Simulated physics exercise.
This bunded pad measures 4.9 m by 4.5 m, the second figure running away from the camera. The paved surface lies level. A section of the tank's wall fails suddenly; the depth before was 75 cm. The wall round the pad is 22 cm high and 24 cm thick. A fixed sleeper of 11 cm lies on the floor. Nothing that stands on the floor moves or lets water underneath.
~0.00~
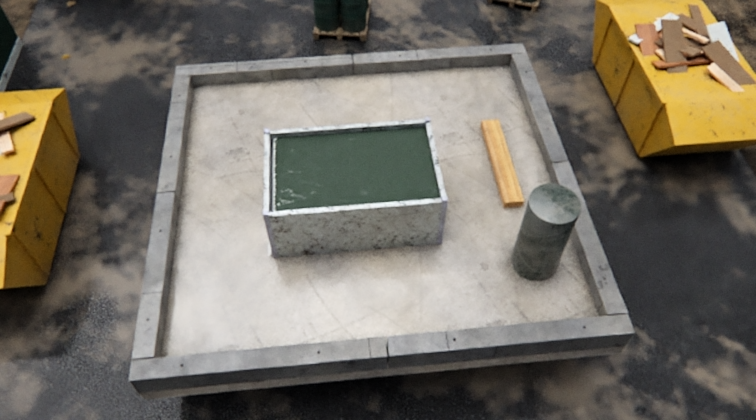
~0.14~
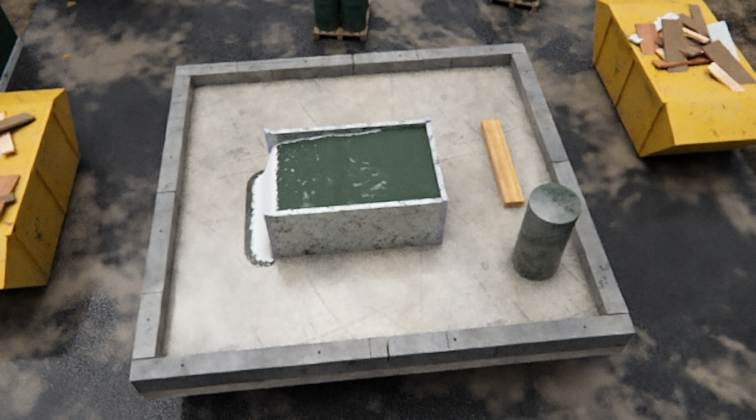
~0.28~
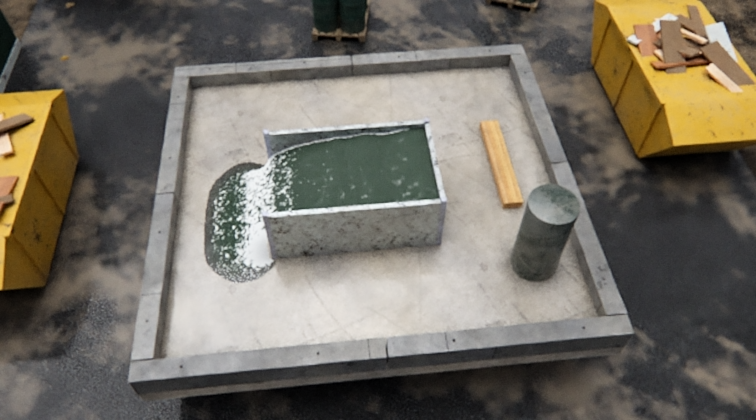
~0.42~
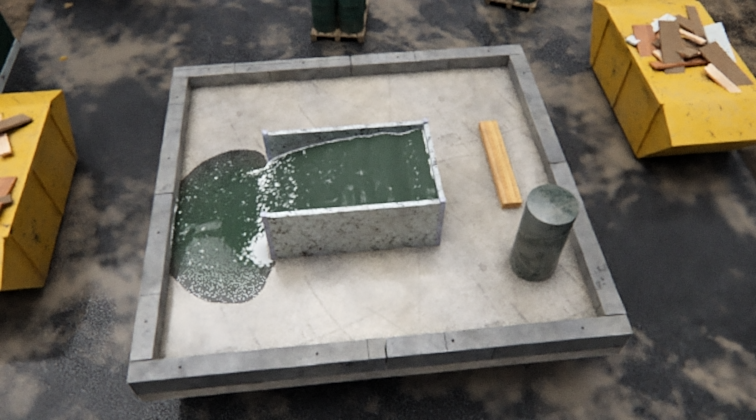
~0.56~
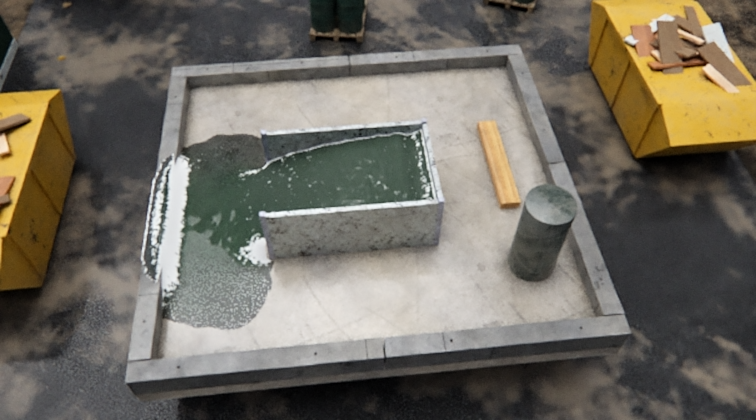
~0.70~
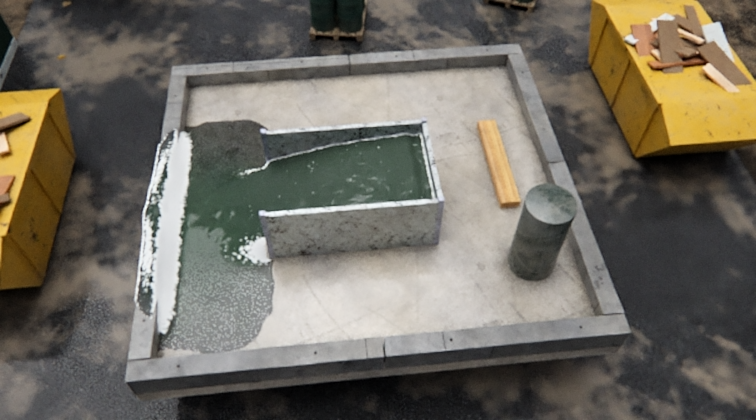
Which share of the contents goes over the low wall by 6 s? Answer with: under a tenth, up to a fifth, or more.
It loses above a fifth of the water.
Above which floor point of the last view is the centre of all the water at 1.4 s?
Around (279, 212).
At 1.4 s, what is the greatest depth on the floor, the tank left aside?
Up to some 46 cm.
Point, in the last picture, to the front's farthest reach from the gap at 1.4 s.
At about (191, 88).
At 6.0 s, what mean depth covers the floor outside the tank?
Roughly 6 cm.
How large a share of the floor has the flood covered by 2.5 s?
Some 50 per cent of it.
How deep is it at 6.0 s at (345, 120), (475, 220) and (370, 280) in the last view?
Roughly 3, 5 and 5 cm, in turn.
After 1.1 s water covers 20 % of the floor and is deepest (44 cm) near (181, 167); 4 % is over the wall.
After 1.4 s water covers 25 % of the floor and is deepest (46 cm) near (181, 167); 9 % is over the wall.
After 2.5 s water covers 45 % of the floor and is deepest (34 cm) near (158, 365); 24 % is over the wall.
After 4.0 s water covers 75 % of the floor and is deepest (18 cm) near (158, 365); 27 % is over the wall.
After 6.0 s water covers 85 % of the floor and is deepest (16 cm) near (552, 200); 27 % is over the wall.
